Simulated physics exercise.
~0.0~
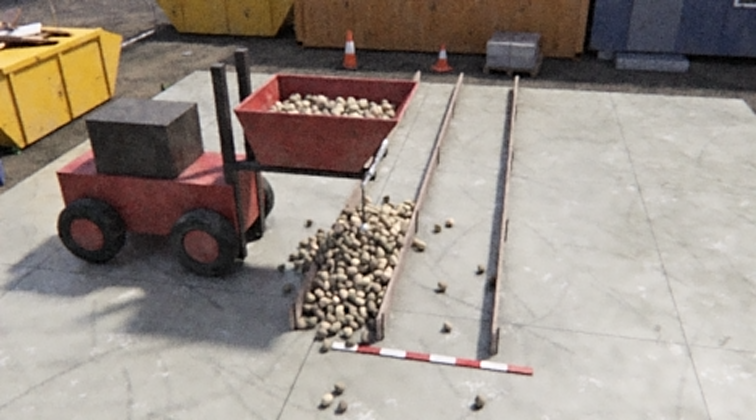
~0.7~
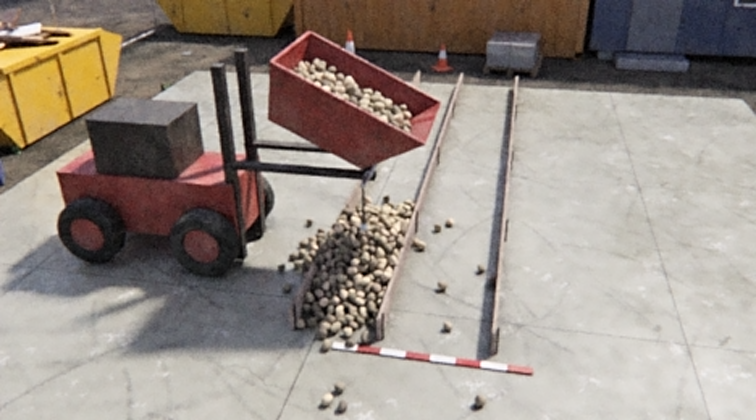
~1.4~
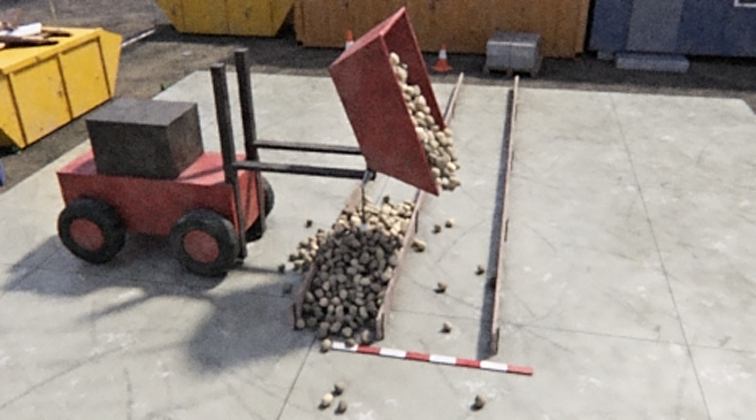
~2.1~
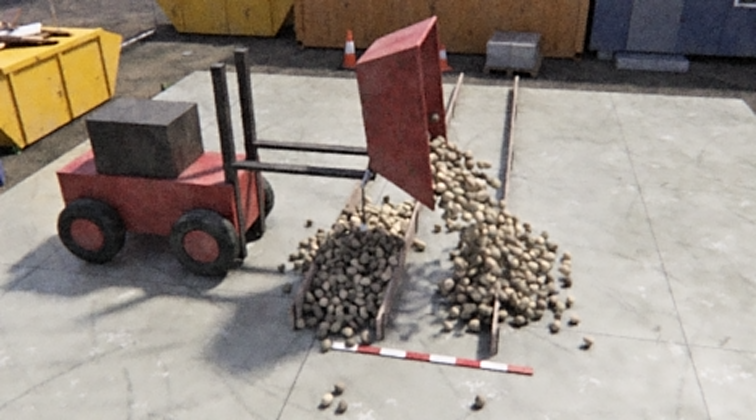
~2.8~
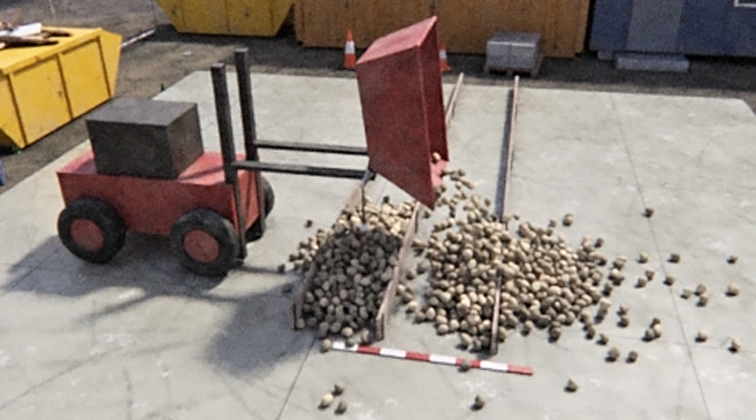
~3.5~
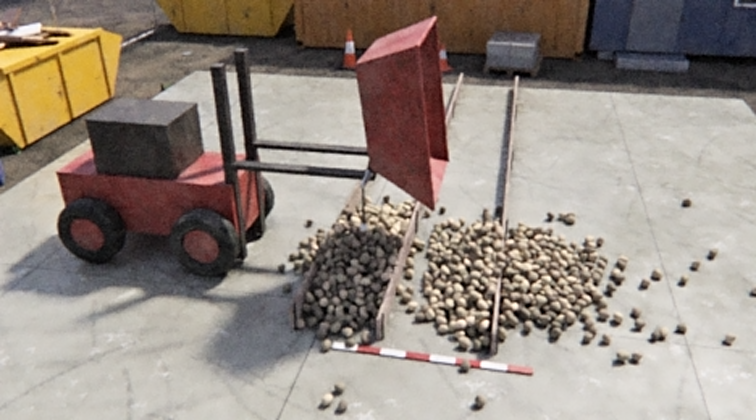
A red forklift with a black block on top stands at the left of a pale concrete yard, seen from above, holding a red skip of round cobbles over an earlier heap lying between low boards. Yellow skips, orange cones and containers line the back, and a red and white staff lies in front. The skip tips steeply to the right, and its cobbles slide towards the lip. They pour out beyond the earlier heap, spreading across the far bay and over the last board. Some roll away right across the concrete, and the emptied skip stays tilted above two heaps.
